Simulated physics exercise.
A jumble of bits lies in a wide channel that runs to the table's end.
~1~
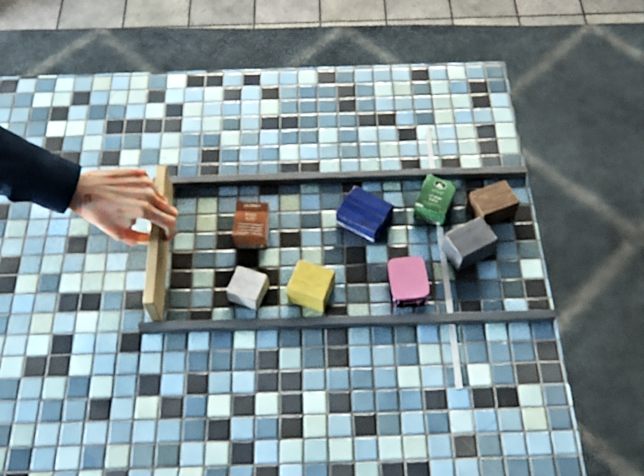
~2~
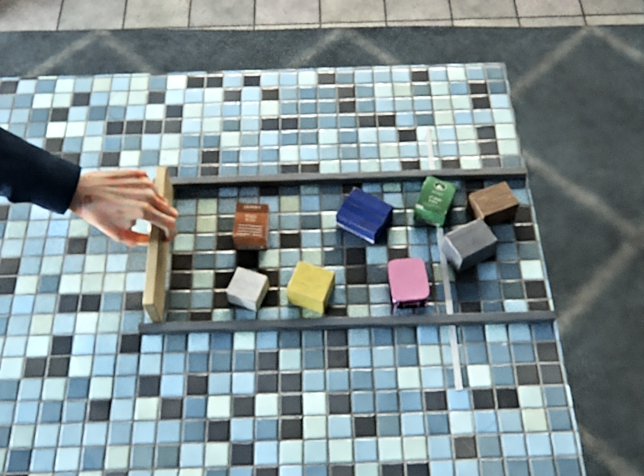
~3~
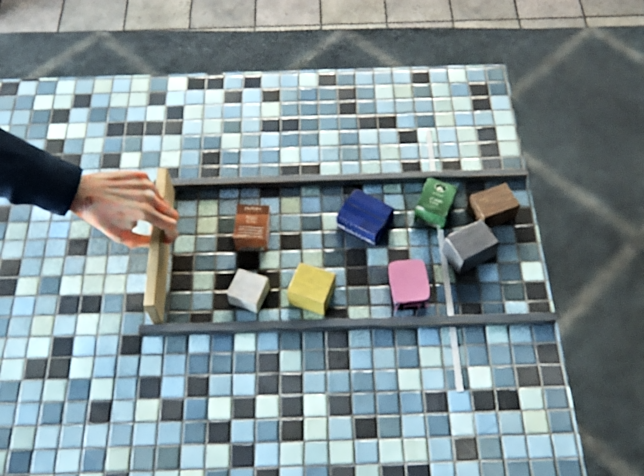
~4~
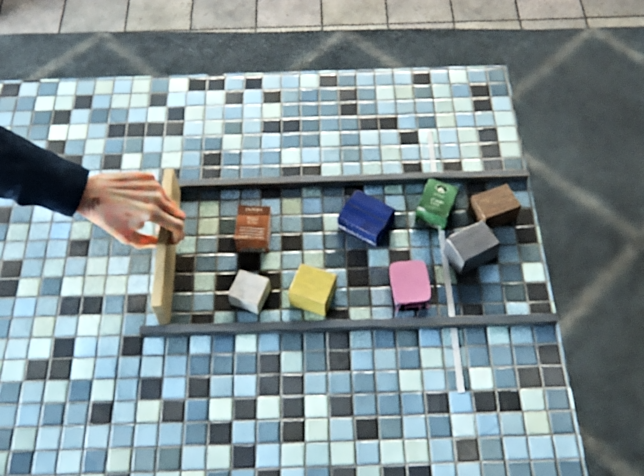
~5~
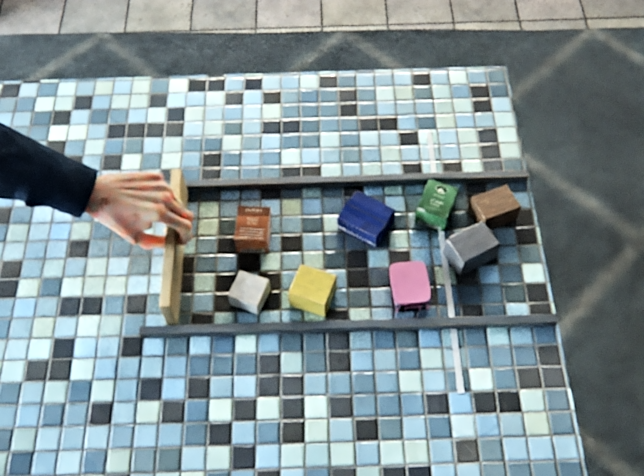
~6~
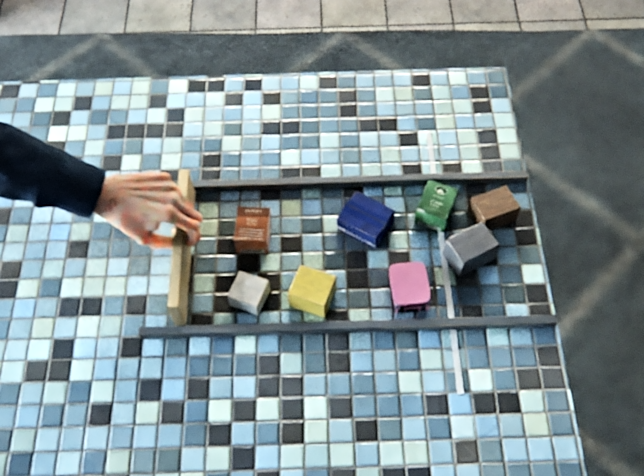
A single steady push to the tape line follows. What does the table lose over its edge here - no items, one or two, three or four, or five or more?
After that push only one or two come off the table.
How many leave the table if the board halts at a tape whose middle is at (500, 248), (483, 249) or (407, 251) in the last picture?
Per try: 5; 3; 0.
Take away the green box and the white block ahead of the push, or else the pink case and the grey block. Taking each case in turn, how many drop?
1 and 1.
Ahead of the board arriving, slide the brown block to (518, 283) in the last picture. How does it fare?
What happens is that the brown block leaves.
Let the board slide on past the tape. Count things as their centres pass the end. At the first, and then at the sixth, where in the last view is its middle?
At (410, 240) for the first, at (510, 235) for the sixth.
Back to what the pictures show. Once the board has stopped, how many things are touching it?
That comes to 2.
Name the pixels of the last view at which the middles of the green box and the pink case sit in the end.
The first comes to rest at (532, 198), and the second at (539, 292).
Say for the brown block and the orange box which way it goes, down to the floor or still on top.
The brown block tumbles off; the orange box stays on.
Early on, none off yet; brown block at rest near (494, 210); grey block at rest near (471, 249); green box at rest near (436, 206).
A while later, none off yet; brown block at rest near (496, 209); grey block moving near (479, 247); green box travelled a little near (457, 205).
Finally, the number that fall off is one or two; lost, brown block.
